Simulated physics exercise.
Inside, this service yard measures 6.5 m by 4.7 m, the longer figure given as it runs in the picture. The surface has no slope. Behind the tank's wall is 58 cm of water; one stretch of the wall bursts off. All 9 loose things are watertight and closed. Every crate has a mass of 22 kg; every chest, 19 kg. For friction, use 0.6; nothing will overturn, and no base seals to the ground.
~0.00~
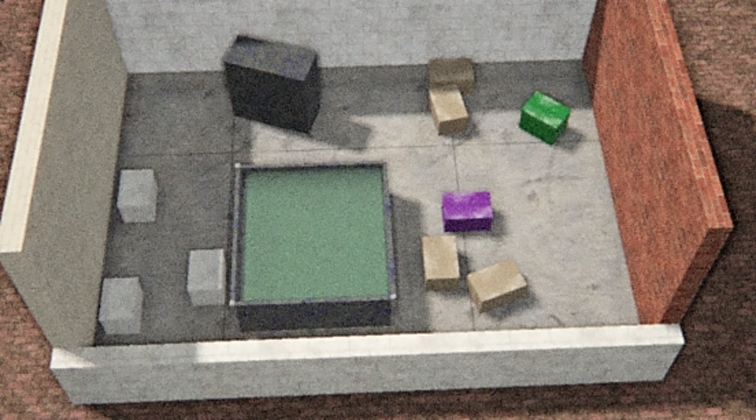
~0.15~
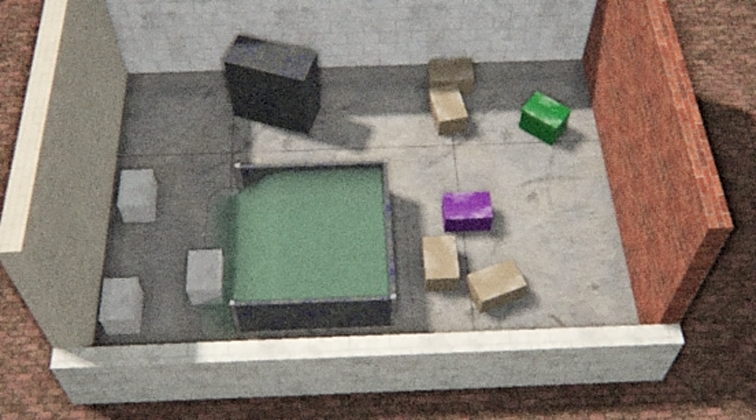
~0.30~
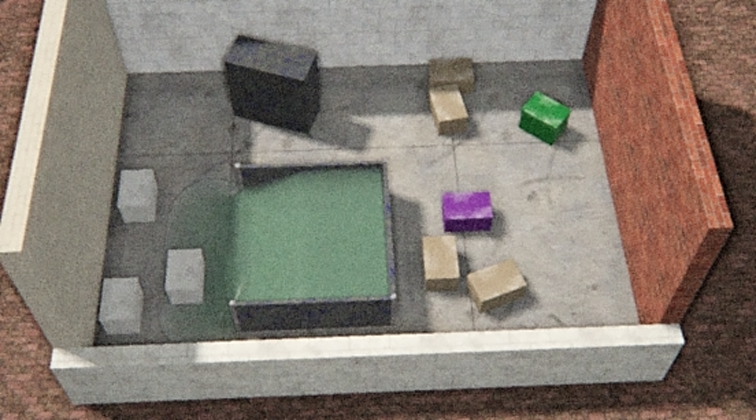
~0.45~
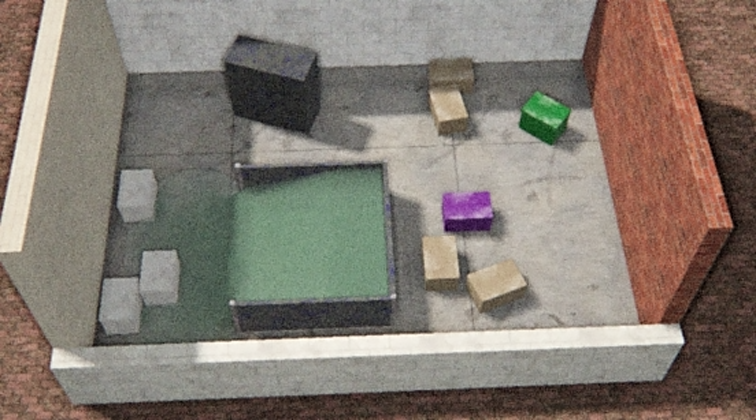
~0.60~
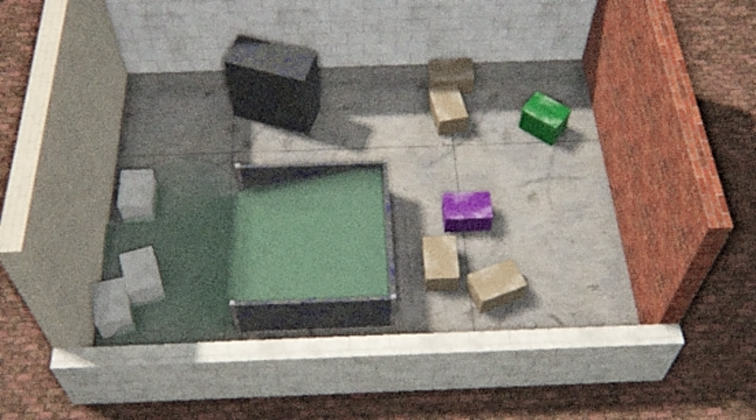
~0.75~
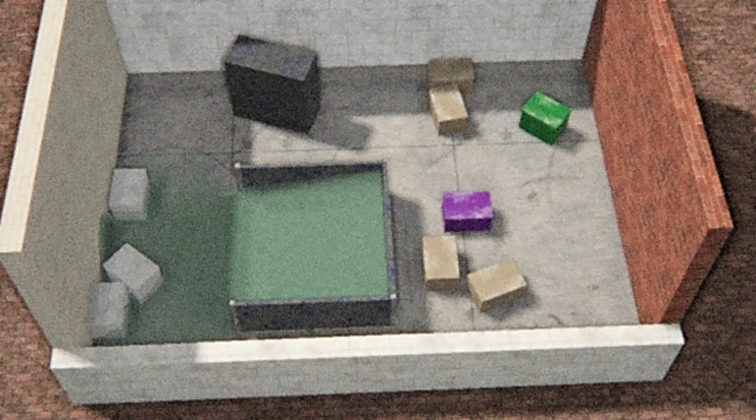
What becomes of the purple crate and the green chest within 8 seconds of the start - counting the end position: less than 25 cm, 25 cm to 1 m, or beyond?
In the end, the purple crate is essentially where it was and the green chest is essentially where it was.
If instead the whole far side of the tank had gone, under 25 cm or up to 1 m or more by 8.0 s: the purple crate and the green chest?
With that failure, the purple crate keeps its spot, and the green chest covers a big distance.
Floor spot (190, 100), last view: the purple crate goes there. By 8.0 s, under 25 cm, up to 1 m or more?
As it turns out, it creeps some distance.
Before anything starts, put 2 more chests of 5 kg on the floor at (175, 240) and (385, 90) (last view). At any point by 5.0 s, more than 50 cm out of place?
Beyond the mark, beyond the mark.
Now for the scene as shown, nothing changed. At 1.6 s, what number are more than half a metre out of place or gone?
That would be 2.
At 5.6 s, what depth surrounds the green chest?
Roughly 3 cm.
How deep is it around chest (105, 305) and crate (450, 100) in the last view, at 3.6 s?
Depth approx. 17 cm / 2 cm.
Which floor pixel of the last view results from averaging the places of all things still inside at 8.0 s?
Somewhere near (399, 192).
After 1.6 s the purple crate is near (468, 205), 0.0 m from its start, aground; the green chest is near (547, 110), 0.0 m from its start, aground; 3 afloat.
After 3.6 s the purple crate is near (468, 205), 0.0 m from its start, aground; the green chest is near (547, 110), 0.0 m from its start, aground; 3 afloat.
After 5.6 s the purple crate is near (468, 205), 0.0 m from its start, aground; the green chest is near (547, 110), 0.0 m from its start, aground; 1 afloat.
After 8.0 s the purple crate is near (468, 205), 0.0 m from its start, aground; the green chest is near (547, 110), 0.0 m from its start, aground; 1 afloat.
